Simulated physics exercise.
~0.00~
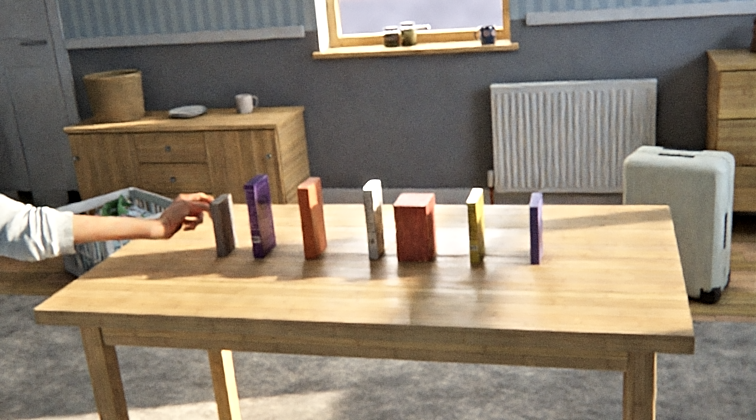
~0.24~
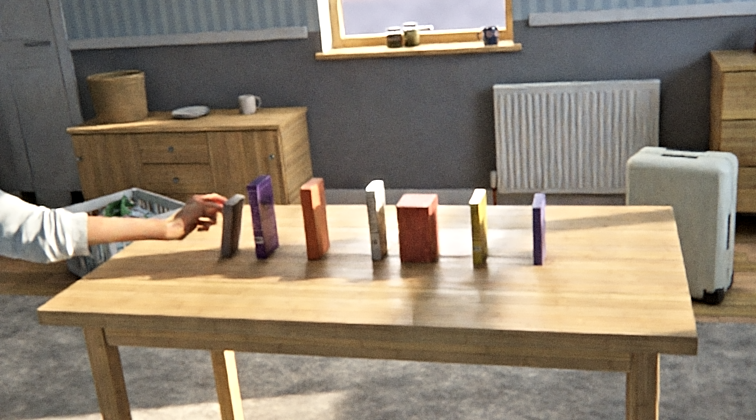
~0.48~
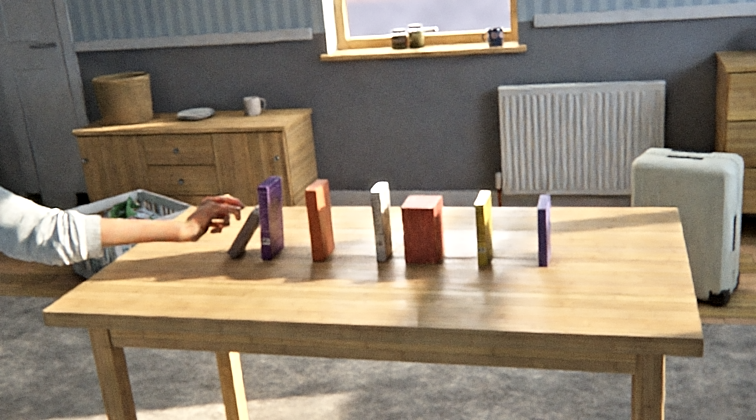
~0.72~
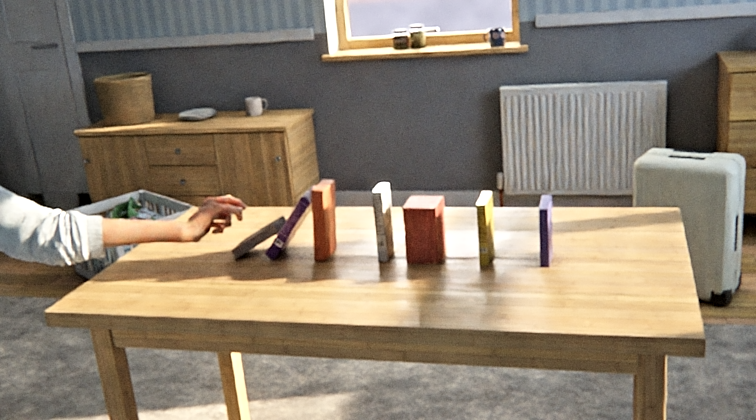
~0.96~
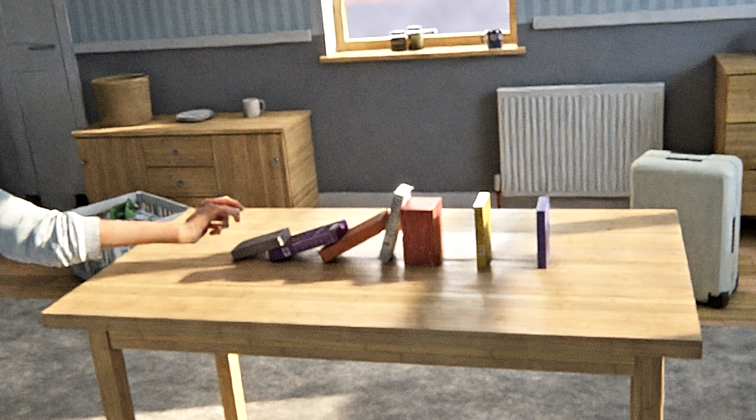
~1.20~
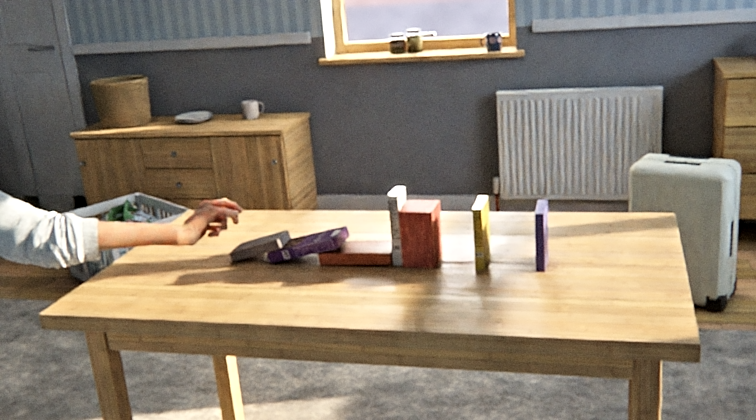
An arm in a pale sleeve reaches from the left over a wooden table in a sunlit room, seen from the front by a slightly swaying camera. Along the table stand a grey block, a purple packet, an orange board, a white packet, a wide red block, a yellow packet and a blue block. The fingers push the grey block until it leans right against the purple packet. The purple packet topples into the orange board, which falls against the white packet. The white packet tips toward the red block but ends upright, while the red, yellow and blue pieces stay standing.
